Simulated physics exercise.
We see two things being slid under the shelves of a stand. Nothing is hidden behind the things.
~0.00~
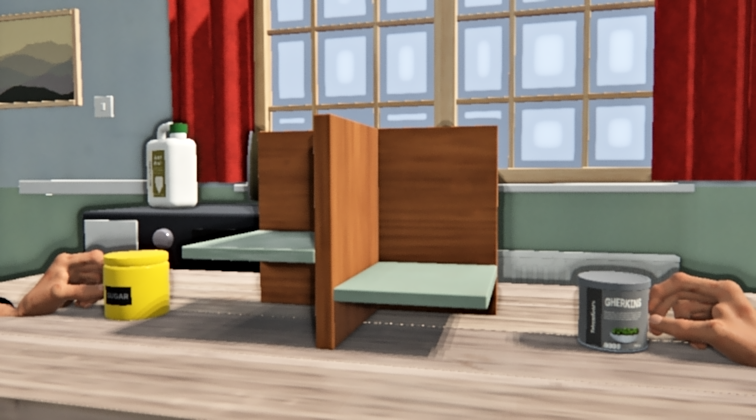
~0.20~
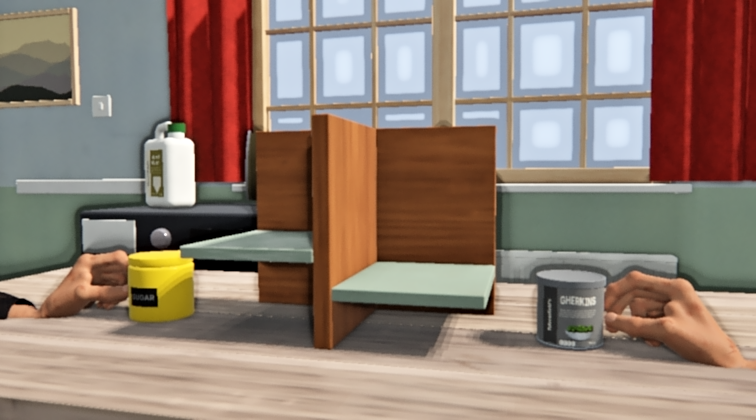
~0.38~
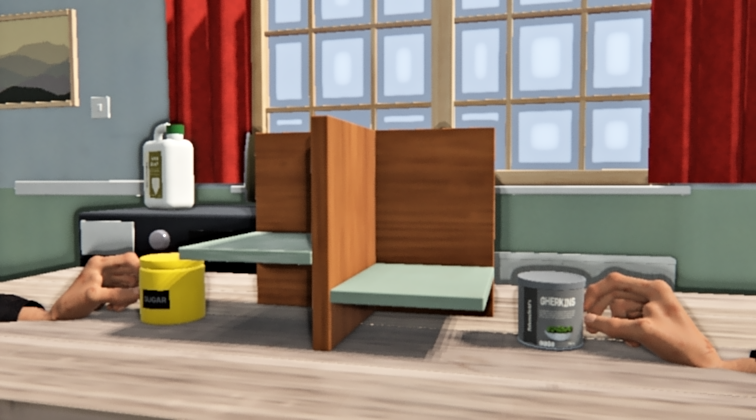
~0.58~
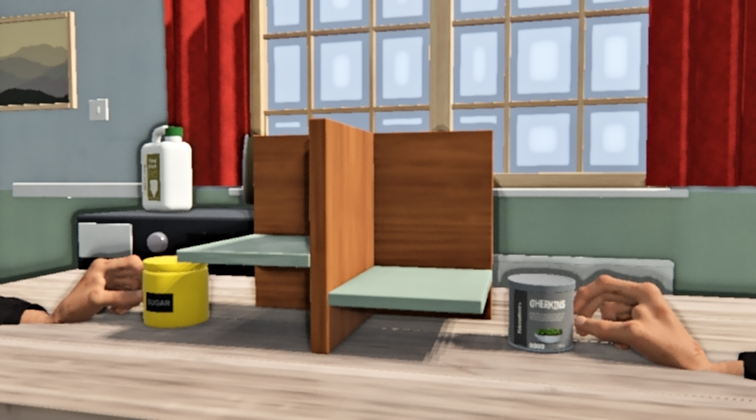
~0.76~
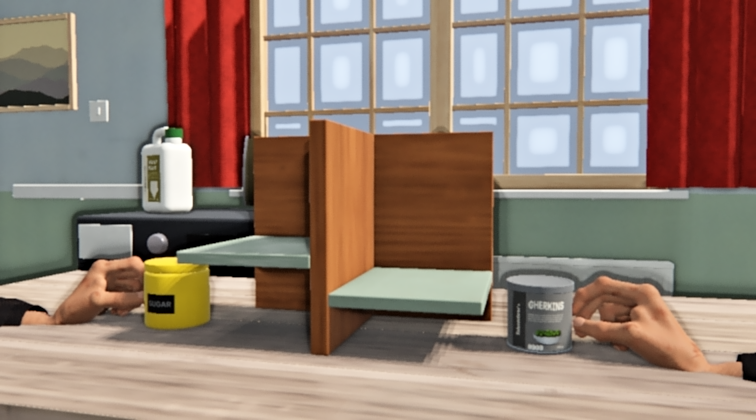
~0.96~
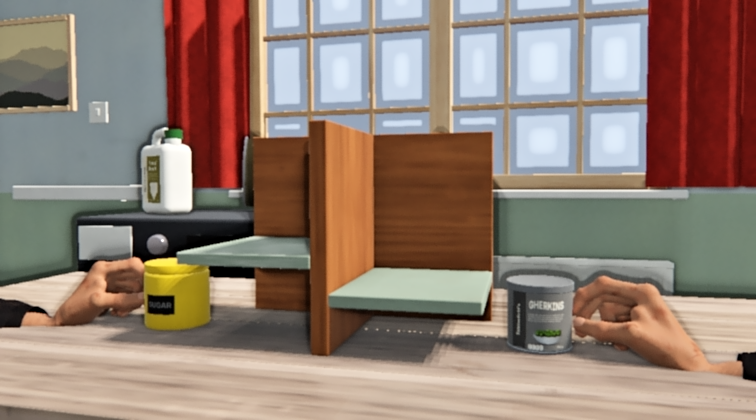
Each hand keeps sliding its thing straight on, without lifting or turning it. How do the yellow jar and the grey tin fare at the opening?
The yellow jar clears the shelf; the grey tin is too tall.
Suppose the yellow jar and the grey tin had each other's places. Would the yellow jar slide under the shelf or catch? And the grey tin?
The yellow jar stops at the shelf, the grey tin slides in.
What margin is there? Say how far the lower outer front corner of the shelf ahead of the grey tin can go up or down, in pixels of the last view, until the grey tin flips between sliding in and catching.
Roughly 20 pixels up.
Around 1.30 s, yellow jar sliding up to the opening near (204, 294); grey tin sliding up to the opening near (520, 313).
Around 1.68 s, yellow jar all the way in near (251, 296); grey tin sliding up to the opening near (520, 313).
Finally (4.0 s), the yellow jar goes under, near (251, 296); the grey tin stops at the shelf, near (520, 313).
